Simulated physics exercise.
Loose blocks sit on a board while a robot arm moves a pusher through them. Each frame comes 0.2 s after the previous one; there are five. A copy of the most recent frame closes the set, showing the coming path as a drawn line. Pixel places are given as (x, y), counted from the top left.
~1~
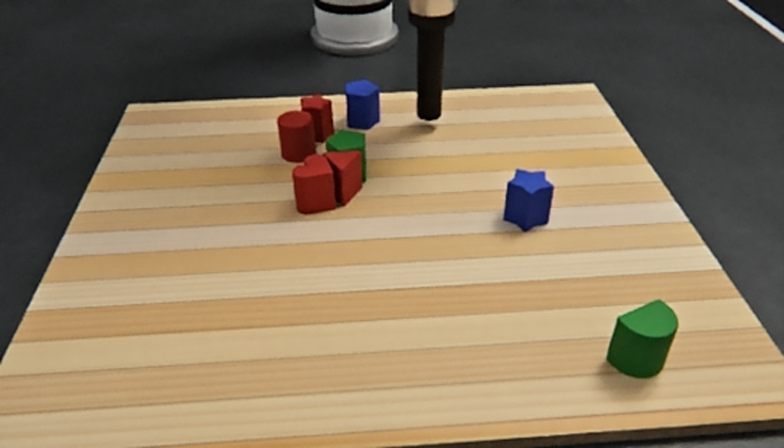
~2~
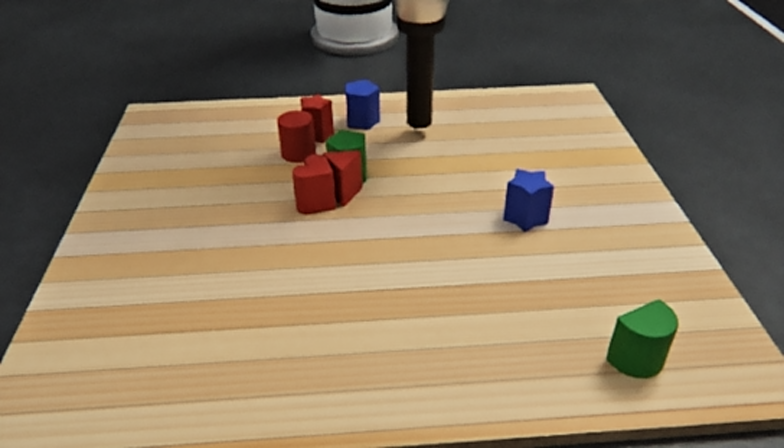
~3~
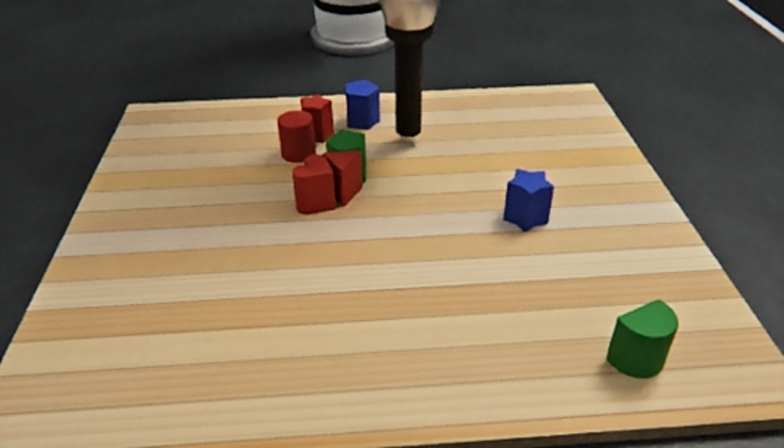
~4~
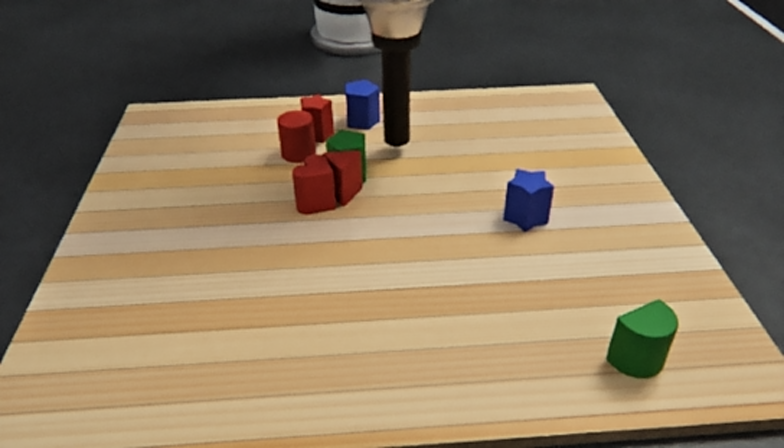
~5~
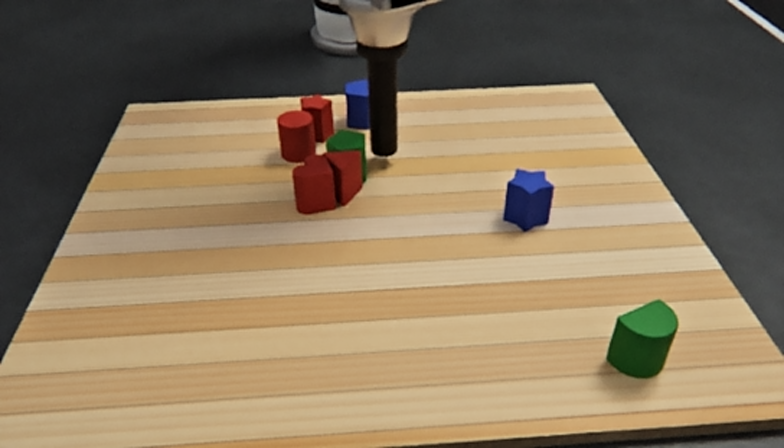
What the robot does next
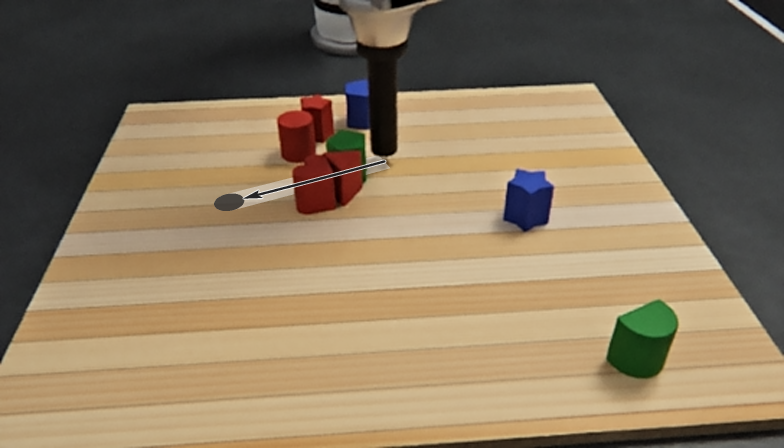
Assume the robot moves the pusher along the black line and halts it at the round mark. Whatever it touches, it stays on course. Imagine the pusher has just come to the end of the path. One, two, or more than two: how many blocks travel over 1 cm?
Expect two.
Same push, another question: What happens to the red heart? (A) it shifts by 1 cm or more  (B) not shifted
A
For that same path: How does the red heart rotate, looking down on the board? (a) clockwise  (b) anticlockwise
Correct choice: B.
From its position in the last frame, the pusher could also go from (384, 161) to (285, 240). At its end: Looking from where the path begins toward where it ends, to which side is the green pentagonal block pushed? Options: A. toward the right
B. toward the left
My pick is A.
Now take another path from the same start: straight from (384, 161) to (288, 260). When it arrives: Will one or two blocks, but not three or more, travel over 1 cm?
No, that is not how it ends up.
The line goes straight from (384, 161) to (229, 202).
On the path given first. One third of the way, pusher at (335, 163); red heart at (308, 171), turned 15° anticlockwise; red triangular piece at (340, 160), turned 15° anticlockwise; green pentagonal block at (301, 150).
Two thirds of the way, pusher at (282, 177); red heart at (304, 175), turned 40° anticlockwise; red triangular piece at (340, 160), turned 15° anticlockwise; green pentagonal block at (253, 168), turned 25° anticlockwise.
At the end, pusher at (227, 190); red disc unmoved; red heart at (304, 175), turned 40° anticlockwise; red triangular piece at (340, 160), turned 15° anticlockwise; green pentagonal block at (228, 183), turned 105° anticlockwise.
